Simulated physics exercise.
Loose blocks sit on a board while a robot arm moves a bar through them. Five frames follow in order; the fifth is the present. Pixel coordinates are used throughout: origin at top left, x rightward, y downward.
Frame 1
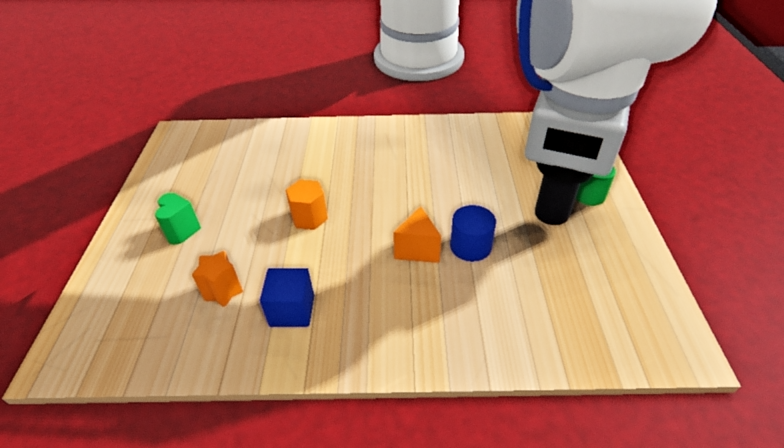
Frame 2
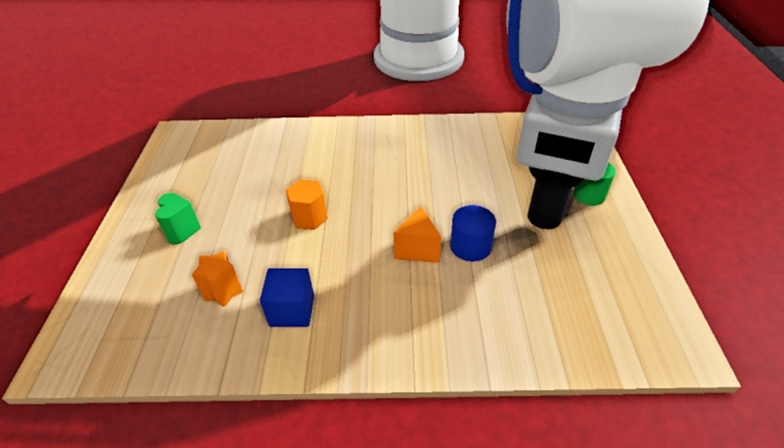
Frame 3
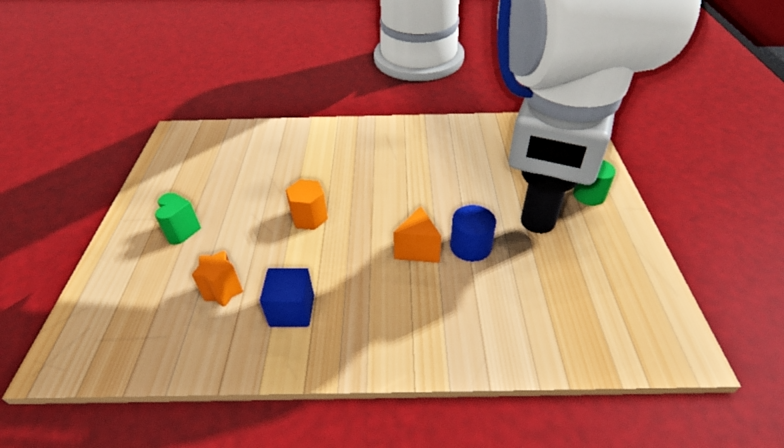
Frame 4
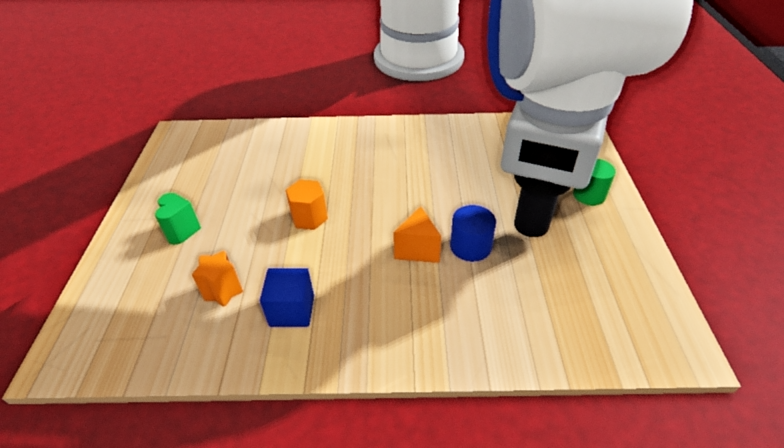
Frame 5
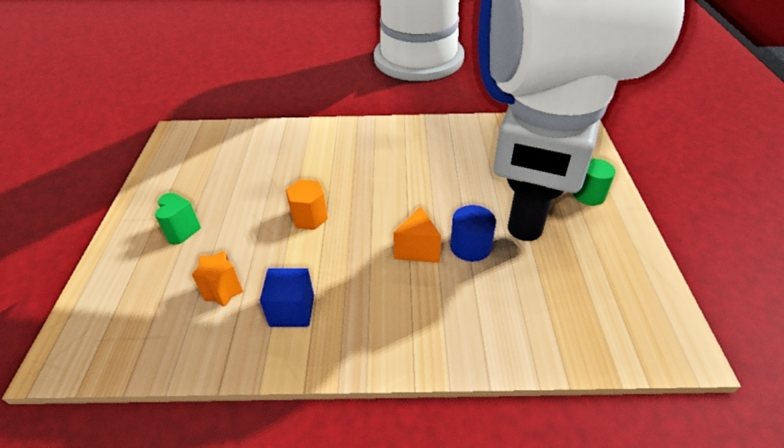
A robot arm moves its black bar slightly left across a board while the coloured blocks stay still.
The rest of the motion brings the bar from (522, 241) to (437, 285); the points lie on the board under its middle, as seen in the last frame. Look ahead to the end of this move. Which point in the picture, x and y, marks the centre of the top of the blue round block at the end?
Pixel (427, 226).
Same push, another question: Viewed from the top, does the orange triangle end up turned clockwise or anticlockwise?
Looking down on the board, it turns clockwise.
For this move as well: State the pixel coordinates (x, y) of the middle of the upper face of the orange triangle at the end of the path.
The middle of the upper face of the orange triangle will lie at about (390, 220) in the picture.
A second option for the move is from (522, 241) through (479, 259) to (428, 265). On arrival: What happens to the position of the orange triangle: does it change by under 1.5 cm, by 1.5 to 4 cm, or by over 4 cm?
Travels over 4 cm.
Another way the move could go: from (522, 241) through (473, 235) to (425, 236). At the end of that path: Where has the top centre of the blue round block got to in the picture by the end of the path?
My prediction: (406, 234).
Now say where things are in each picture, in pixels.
The first picture shows tip of the bar (552, 214), middles of tops, orange triangle (418, 224), blue round block (474, 219).
The second picture shows bar (545, 218), nothing pushed.
The third picture shows bar (538, 222), nothing pushed.
The fourth picture shows bar (531, 226), nothing pushed.
The fifth picture shows bar (525, 229), orange triangle (418, 224), blue round block (474, 219).
The first path, step by step. One third of the way, bar (496, 244); blue round block (458, 220).
Two thirds of the way, bar (466, 258); orange triangle (396, 221), turned 15° clockwise; blue round block (434, 224).
At the end, bar (437, 273); orange triangle (390, 220), turned 20° clockwise; blue round block (427, 226).
